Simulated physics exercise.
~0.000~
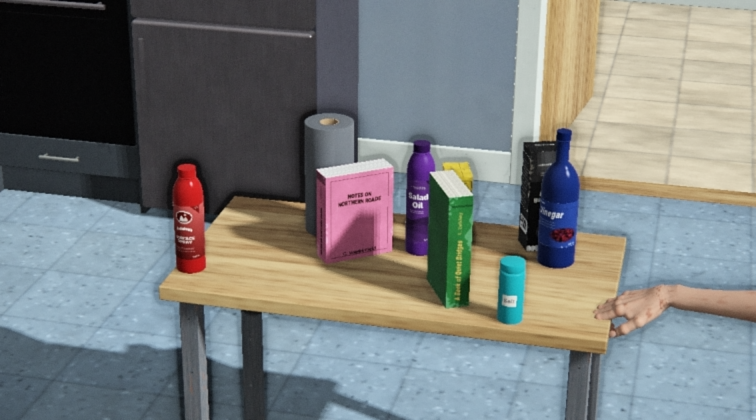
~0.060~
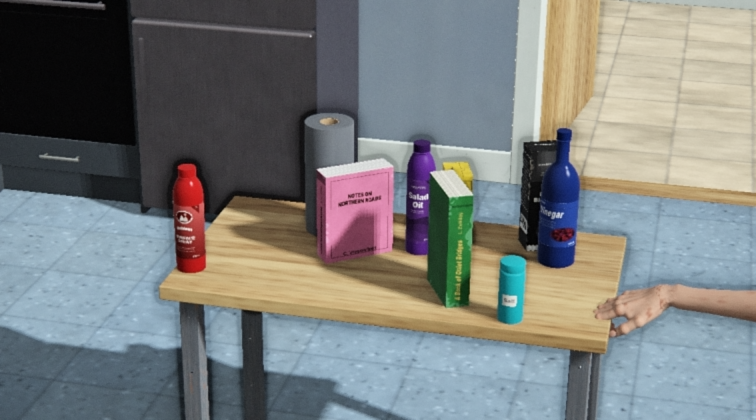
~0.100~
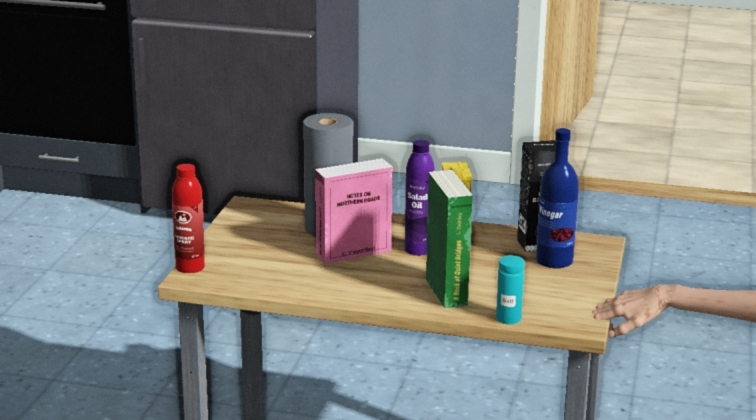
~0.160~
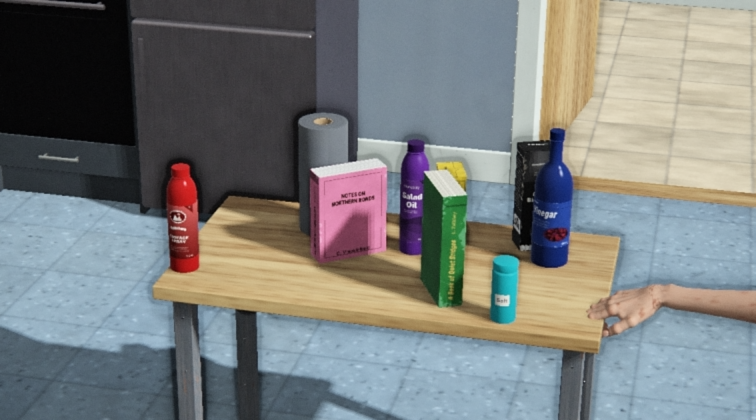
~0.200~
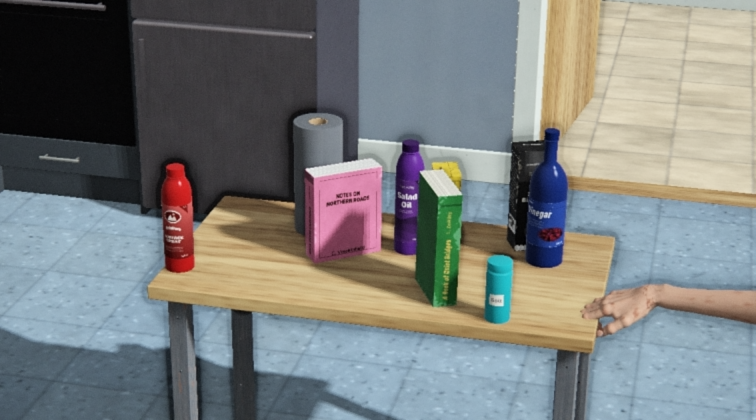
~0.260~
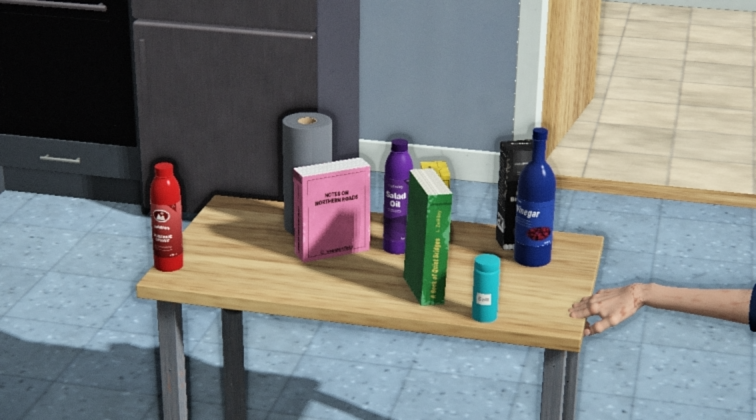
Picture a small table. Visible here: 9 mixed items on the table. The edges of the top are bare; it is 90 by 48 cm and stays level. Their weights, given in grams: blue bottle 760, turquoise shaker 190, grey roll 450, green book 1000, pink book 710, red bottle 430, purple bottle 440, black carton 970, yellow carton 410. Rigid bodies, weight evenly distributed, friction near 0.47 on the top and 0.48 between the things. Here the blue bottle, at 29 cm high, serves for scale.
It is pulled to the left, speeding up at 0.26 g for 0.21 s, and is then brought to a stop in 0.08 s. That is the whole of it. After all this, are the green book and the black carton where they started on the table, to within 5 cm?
As I see it, green book: Gone from start, black carton: Still near start.
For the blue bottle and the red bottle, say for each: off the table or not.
Well, the blue bottle is still in bounds, and the red bottle is out of bounds.
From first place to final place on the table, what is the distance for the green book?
Start to finish, roughly 18 cm.
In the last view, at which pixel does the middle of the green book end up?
It finishes at roughly (337, 287).
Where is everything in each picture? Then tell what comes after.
Green book (449, 239); black carton (543, 196), in the first frame.
Grey roll (330, 175); pink book (355, 211), in the second frame.
Red bottle (188, 218); purple bottle (420, 197), in the third frame.
Table 1 cm from its start; blue bottle (553, 197), in the fourth frame.
Table 2 cm from its start; turquoise shaker (499, 290); grey roll (319, 175), in the fifth frame.
Table 5 cm from its start; green book (427, 237); black carton (520, 195), in the sixth frame.
After 0.56 s, table 8 cm from its start; red bottle now off the table; green book 36° off upright near (375, 244); purple bottle 13° off upright.
After 0.96 s, table 8 cm from its start; green book on its side near (337, 287); purple bottle 6° off upright.
After 1.36 s, table 8 cm from its start; green book on its side near (337, 287); purple bottle 10° off upright; blue bottle 5° off upright.
In the end (3.0 s), off the table, red bottle; toppled on the table, green book; the other 7 under 5 cm from the start. In the last view, green book near (337, 287), black carton near (506, 195).
